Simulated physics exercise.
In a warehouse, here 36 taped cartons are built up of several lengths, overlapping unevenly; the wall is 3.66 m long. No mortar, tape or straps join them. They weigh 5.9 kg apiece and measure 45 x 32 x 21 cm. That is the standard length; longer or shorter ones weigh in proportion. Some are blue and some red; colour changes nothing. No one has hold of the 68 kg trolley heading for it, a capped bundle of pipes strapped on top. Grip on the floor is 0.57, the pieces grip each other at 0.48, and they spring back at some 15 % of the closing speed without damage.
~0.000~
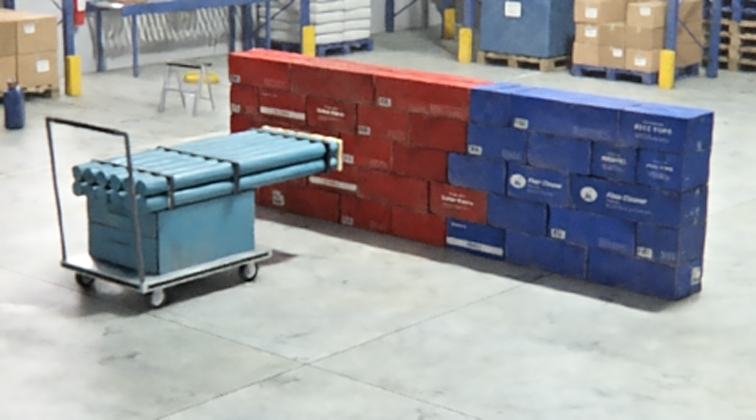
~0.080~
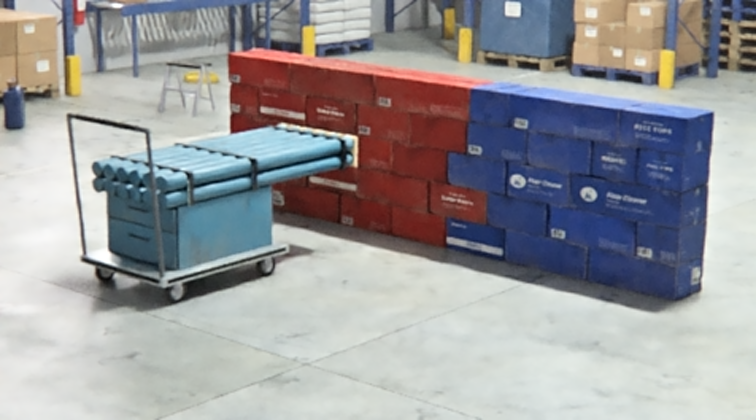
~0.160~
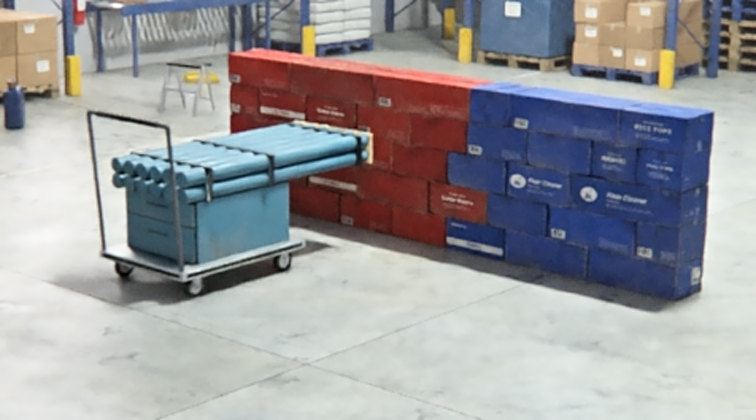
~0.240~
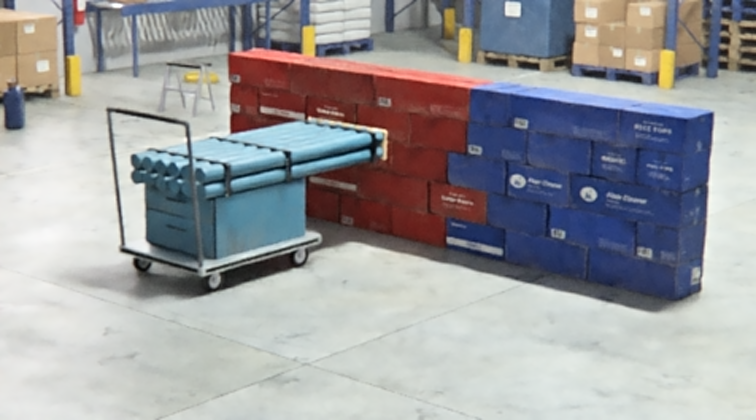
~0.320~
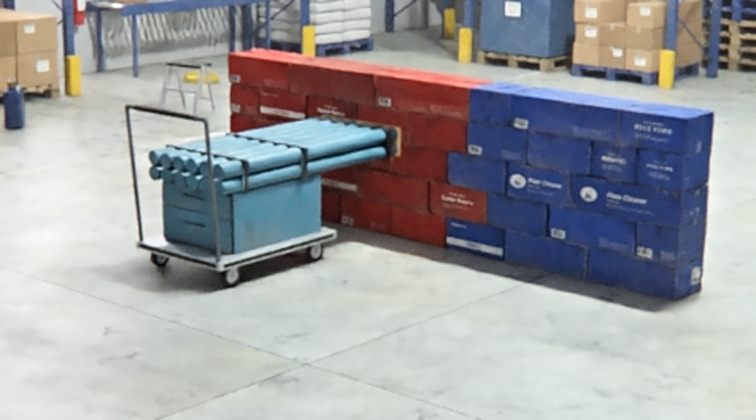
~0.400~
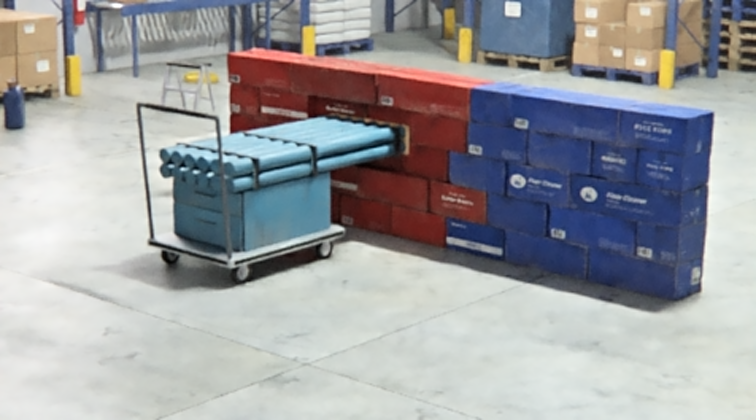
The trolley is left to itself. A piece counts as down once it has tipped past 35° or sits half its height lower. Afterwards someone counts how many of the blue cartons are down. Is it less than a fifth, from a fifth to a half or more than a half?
Ending down: Less than a fifth.
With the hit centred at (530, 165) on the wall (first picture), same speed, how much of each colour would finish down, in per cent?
Then red 10, blue 60 per cent.
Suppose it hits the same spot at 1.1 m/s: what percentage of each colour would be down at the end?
Then red 0, blue 0 per cent.
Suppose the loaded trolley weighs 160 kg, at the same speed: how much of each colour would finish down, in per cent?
In that case red 60, blue 0 per cent.
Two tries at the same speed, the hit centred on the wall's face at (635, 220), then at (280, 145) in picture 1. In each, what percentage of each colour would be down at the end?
Red 0 then 0, blue 70 then 0 per cent.
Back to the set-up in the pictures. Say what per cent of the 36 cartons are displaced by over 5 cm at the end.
25 per cent.
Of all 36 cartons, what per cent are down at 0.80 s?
0 per cent by then.
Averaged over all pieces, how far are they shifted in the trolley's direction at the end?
Some 5 cm on average.
After 0.46 s, load 14 cm past the wall's line, still rolling; none of the 16 blue cartons down (0 of 36 in all colours); top blue carton unmoved; top red carton shifted 44 mm.
After 0.54 s, load 19 cm past the wall's line, still rolling; none of the 16 blue cartons down (0 of 36 in all colours); top blue carton unmoved; top red carton shifted 9 cm.
After 0.80 s, load 24 cm past the wall's line, still rolling; none of the 16 blue cartons down (0 of 36 in all colours); top blue carton unmoved; top red carton leaning 6°.
After 1.76 s, load 19 cm past the wall's line, still rolling; none of the 16 blue cartons down (0 of 36 in all colours); top blue carton unmoved; top red carton shifted 11 cm.
At rest (2.2 s), load 13 cm past the wall's line, still rolling; none of the 16 blue cartons down (0 of 36 in all colours); top blue carton unmoved; top red carton shifted 9 cm. That is 0 per cent. As the last picture would show them, middles, top blue carton near (667, 128), top red carton near (353, 79).
